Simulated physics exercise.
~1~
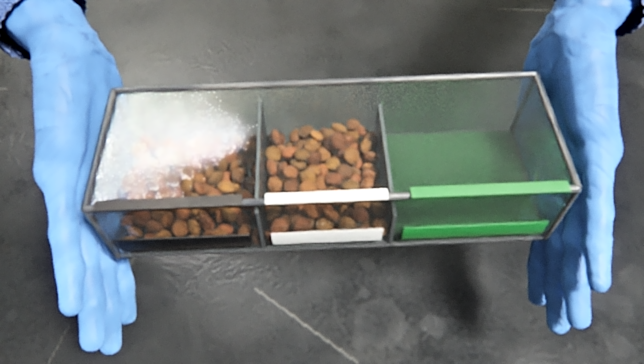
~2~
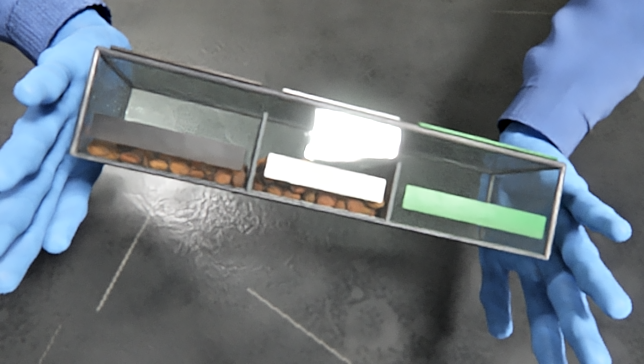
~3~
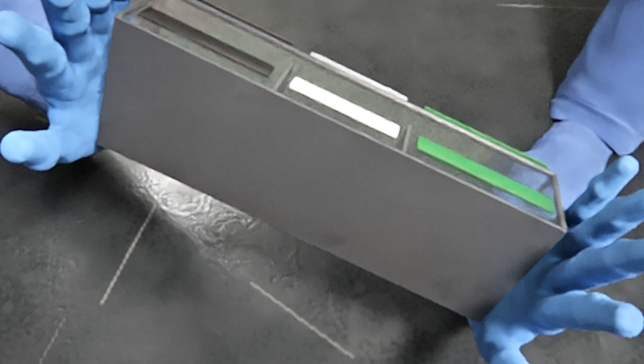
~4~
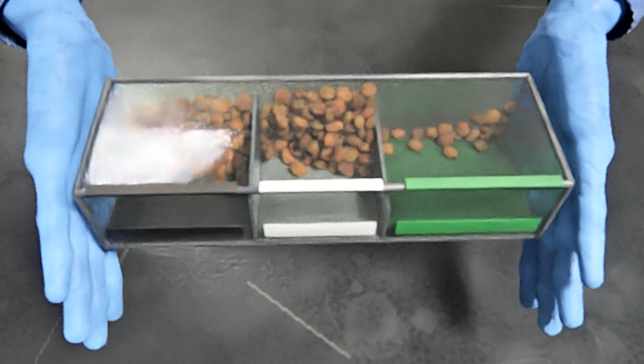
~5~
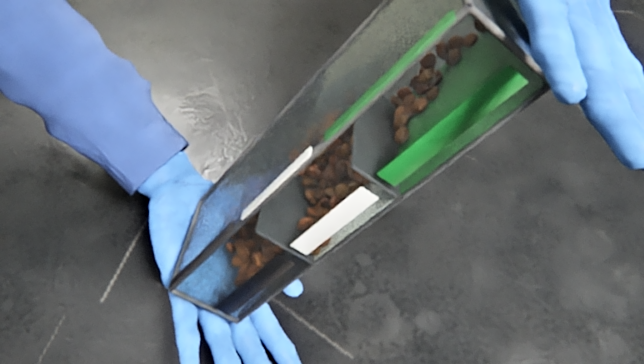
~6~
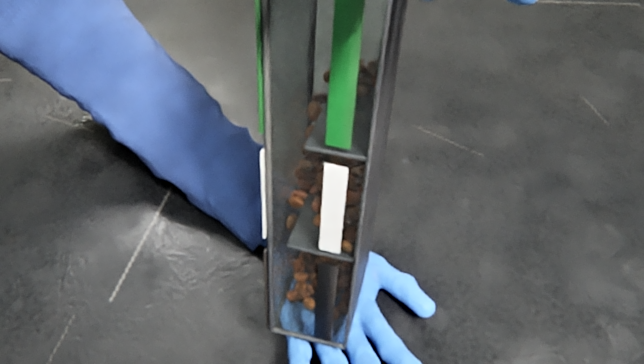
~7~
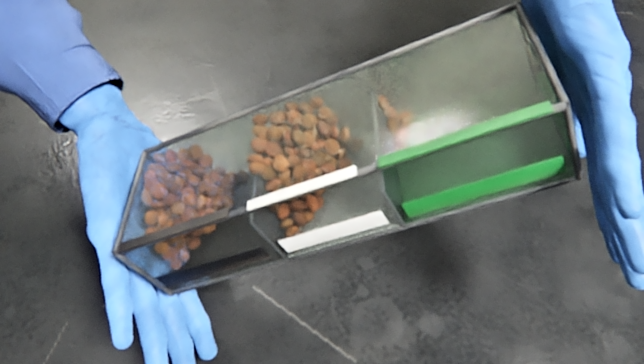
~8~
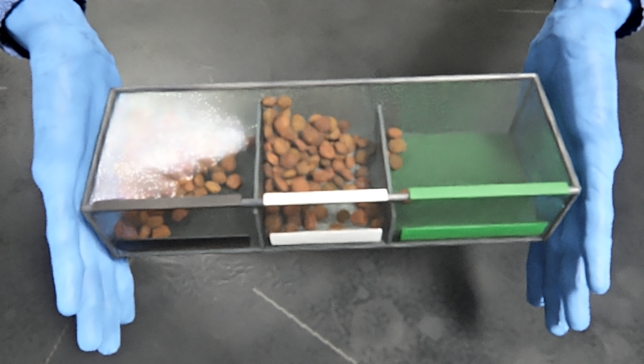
We see gloved hands tip a closed clear box of brown kibble forward and level it, then tilt it steeply toward the left and level it again, leaving most pieces in the black and white sections and a few in the green.
